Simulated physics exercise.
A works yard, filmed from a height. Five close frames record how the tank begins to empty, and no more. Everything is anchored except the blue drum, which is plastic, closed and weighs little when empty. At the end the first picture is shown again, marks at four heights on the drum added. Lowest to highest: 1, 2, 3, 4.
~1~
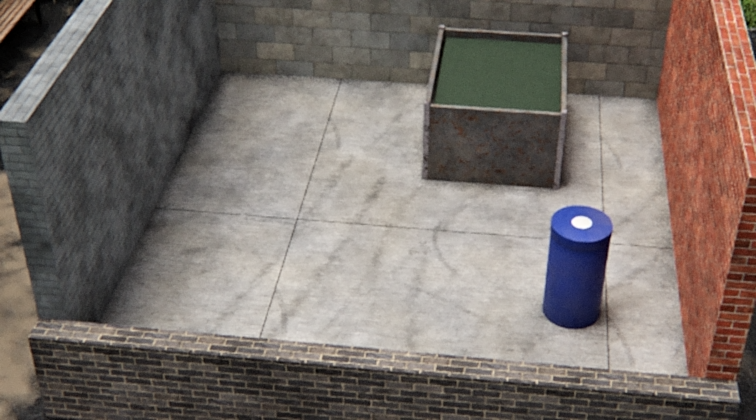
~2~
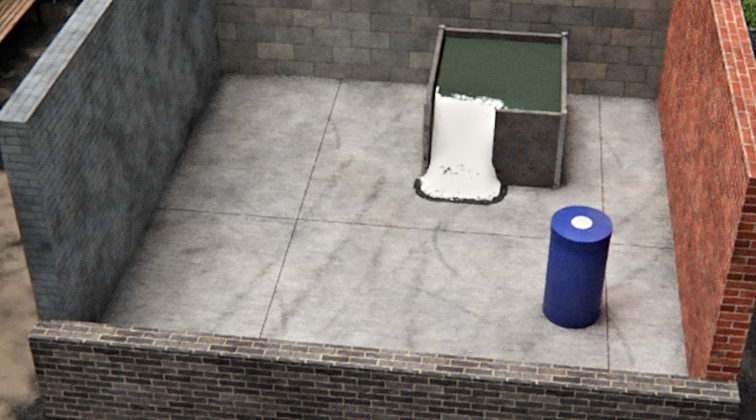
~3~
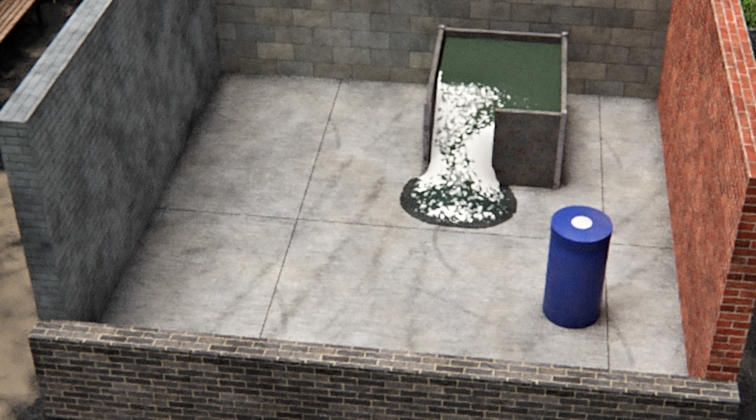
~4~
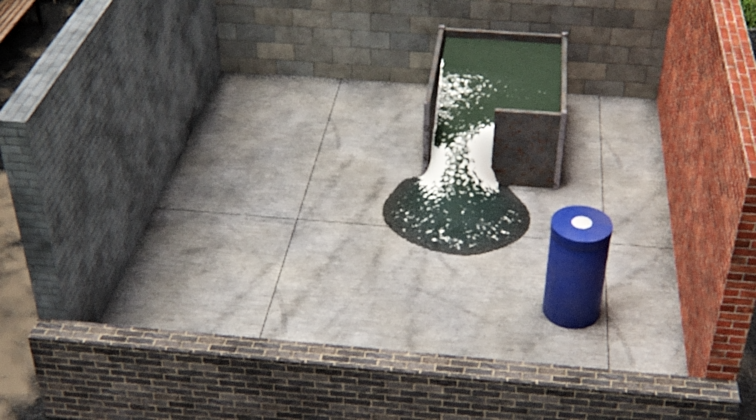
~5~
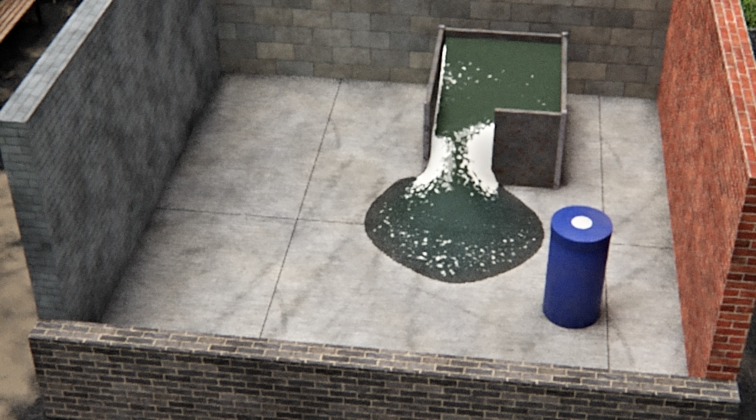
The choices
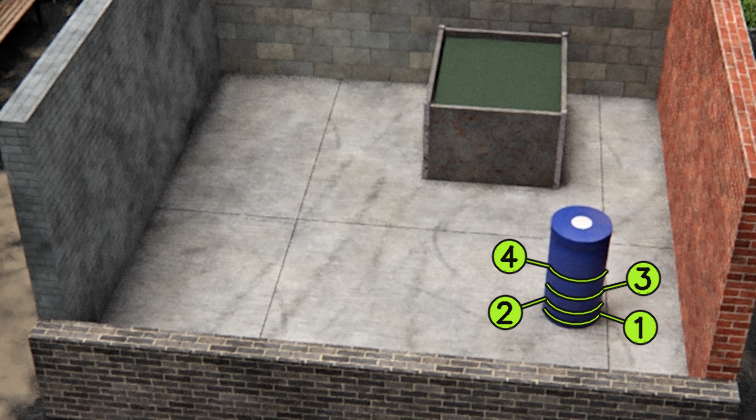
In a walled works yard seen from above, dark green water pours through an opening in the front of a full tank, foaming white, and spreads across the concrete in a widening rounded pool while a blue drum stands still nearby.
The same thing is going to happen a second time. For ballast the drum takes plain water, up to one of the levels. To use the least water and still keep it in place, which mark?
2.
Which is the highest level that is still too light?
Here it is level 1.
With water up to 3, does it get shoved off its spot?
No, that is safe.
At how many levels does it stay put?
Three of them.
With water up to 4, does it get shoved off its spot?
No.
In lime, 1 at (572, 324); 2 at (573, 313); 3 at (575, 299); 4 at (577, 281); from the bottom up 1, 2, 3, 4.
With 1, it is pushed about twice its own width away.
With 2, it shifts by a finger or two and stays.
With 3, it does not move.
With 4, it does not move.
